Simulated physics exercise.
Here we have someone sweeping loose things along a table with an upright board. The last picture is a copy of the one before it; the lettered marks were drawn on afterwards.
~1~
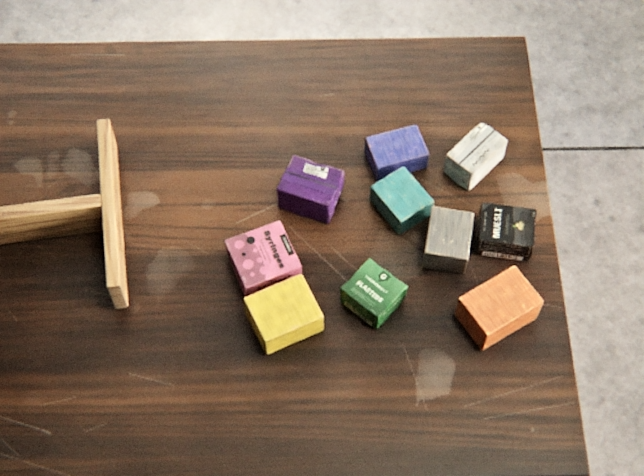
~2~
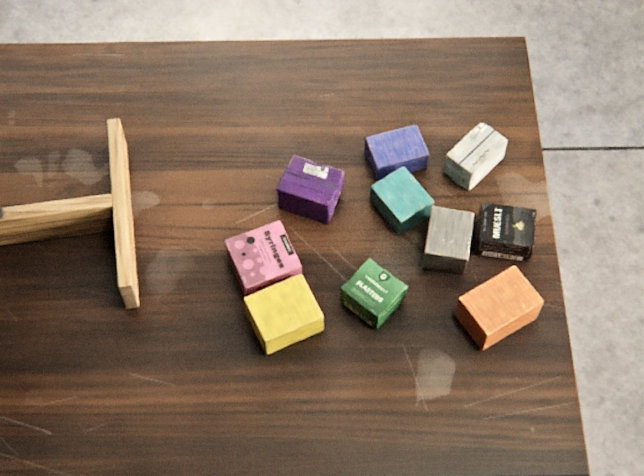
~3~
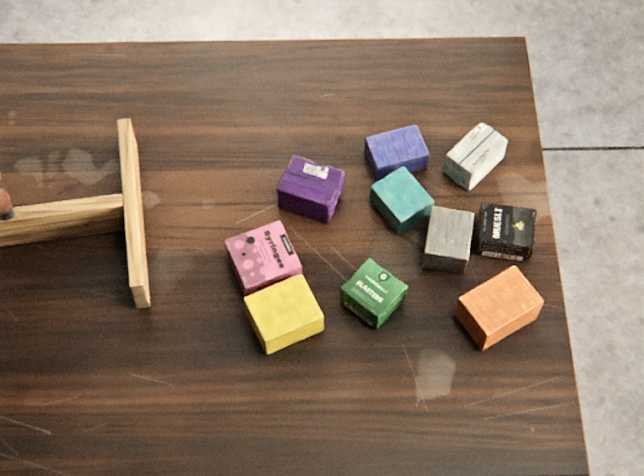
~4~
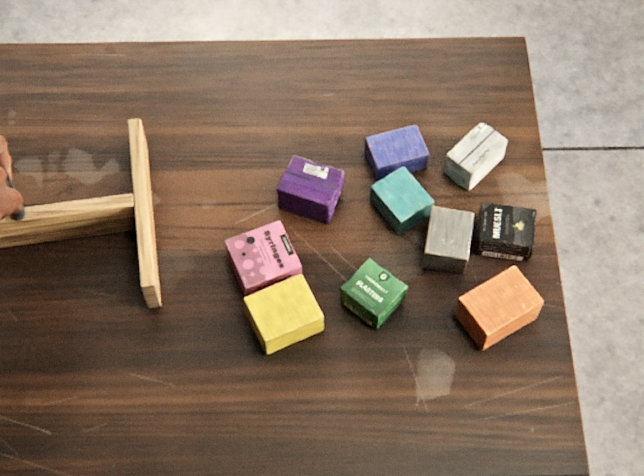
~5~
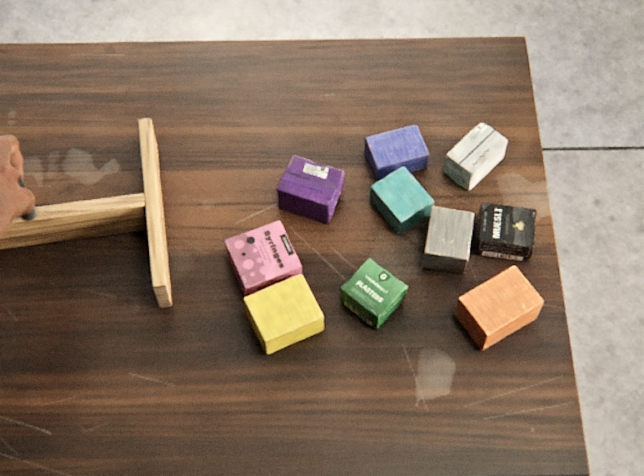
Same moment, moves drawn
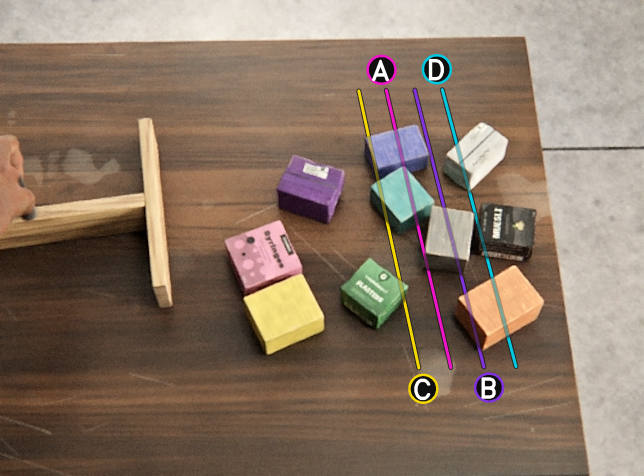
At first, an upright wooden board with a handle stands at the left of a dark table, apart from ten small colourful boxes and blocks. The board then slides slightly rightward, a hand coming into view on its handle, while the boxes stay still and untouched.
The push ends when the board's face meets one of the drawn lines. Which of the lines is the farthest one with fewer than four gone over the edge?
At D, and not beyond.
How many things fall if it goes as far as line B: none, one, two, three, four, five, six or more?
By then, one.
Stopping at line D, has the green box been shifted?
By then, yes.
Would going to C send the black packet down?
By then, no.
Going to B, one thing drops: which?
The black packet goes over.
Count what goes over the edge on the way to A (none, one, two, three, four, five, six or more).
By then, none.
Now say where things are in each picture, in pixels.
In the first frame, black packet (505, 232); yellow block (284, 314); pink box (264, 260).
In the second frame, board (118, 199); orange block (499, 308).
In the third frame, board (130, 198); purple box (311, 189).
In the fourth frame, board (141, 198); blue block (396, 153).
In the fifth frame, board (151, 198); white box (475, 156); black packet (505, 232); yellow block (284, 314).
On the marked copy, A at (416, 218); B at (447, 218); C at (387, 219); D at (476, 218).
With D. Early on, board (269, 196); yellow block (293, 323); pink box (315, 260).
Further on, board (384, 195); black packet (525, 228); white box (493, 149).
At the end, board (476, 193); grey block over the edge; black packet over the edge; two fallen.
As for the rest, A is within the limit but short; B is within the limit but short; C is within the limit but short.
